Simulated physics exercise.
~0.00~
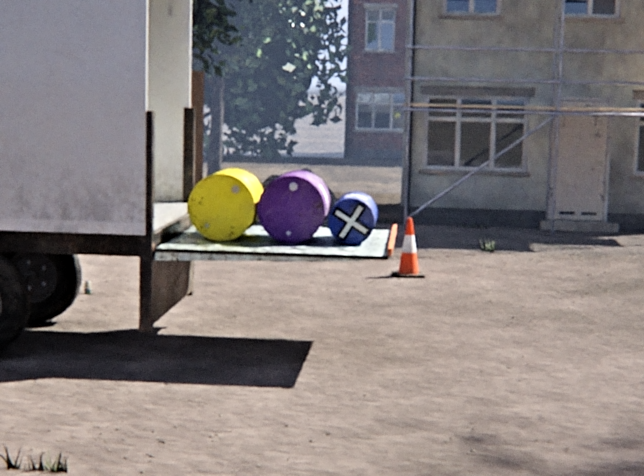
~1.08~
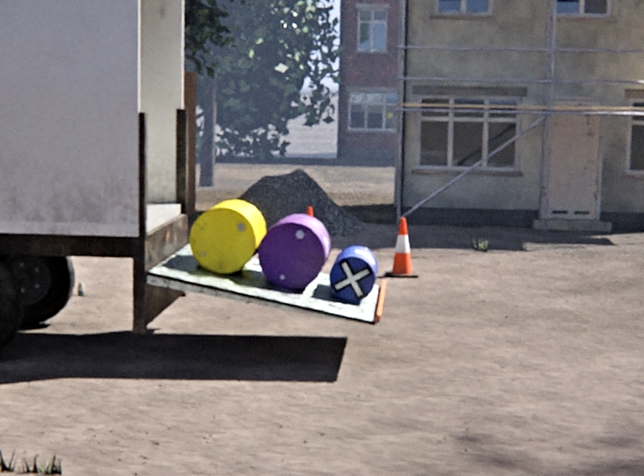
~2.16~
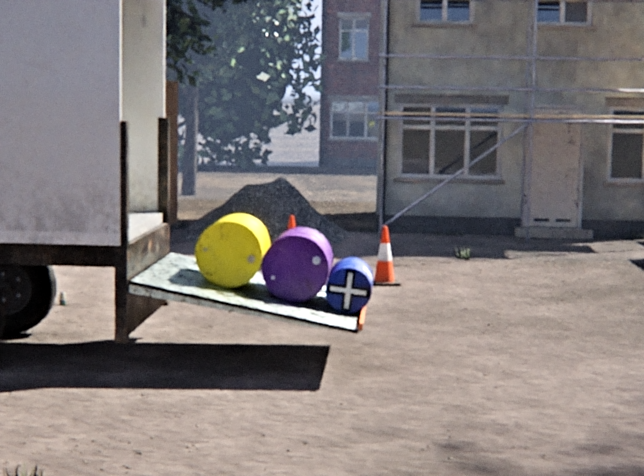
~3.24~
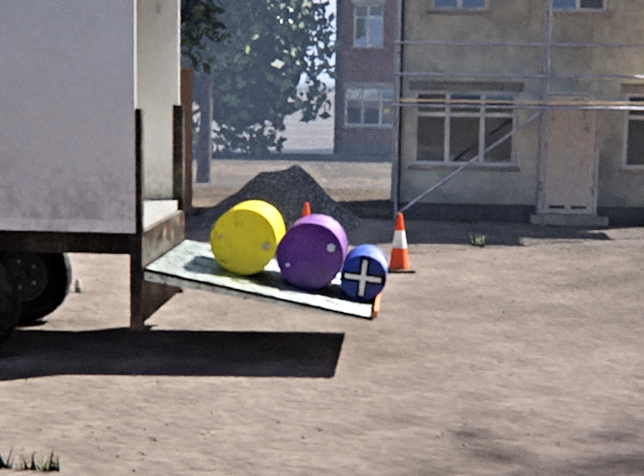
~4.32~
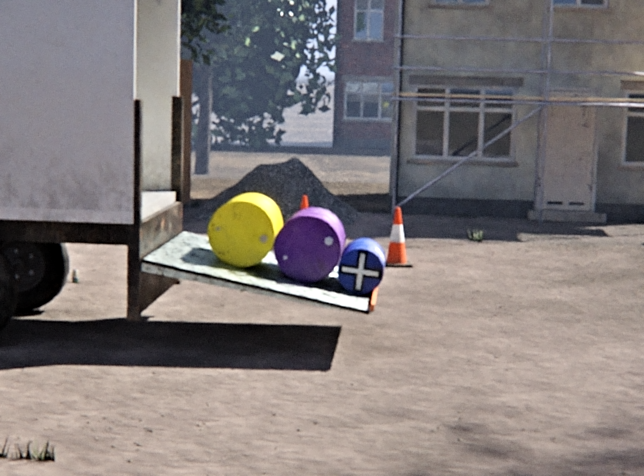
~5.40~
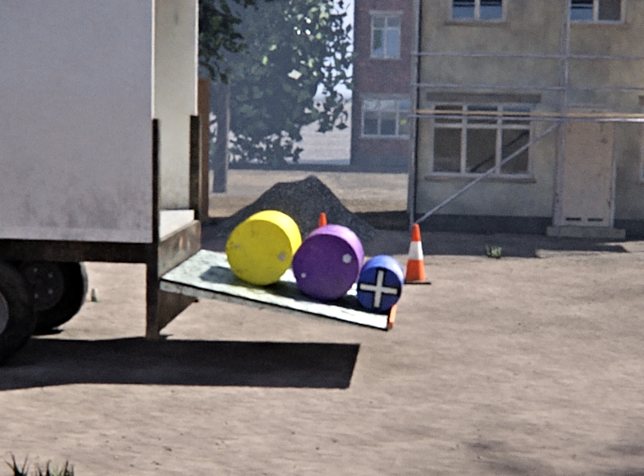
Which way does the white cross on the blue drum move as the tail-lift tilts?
It moves down, along with the blue drum, as the outer end of the plate drops.
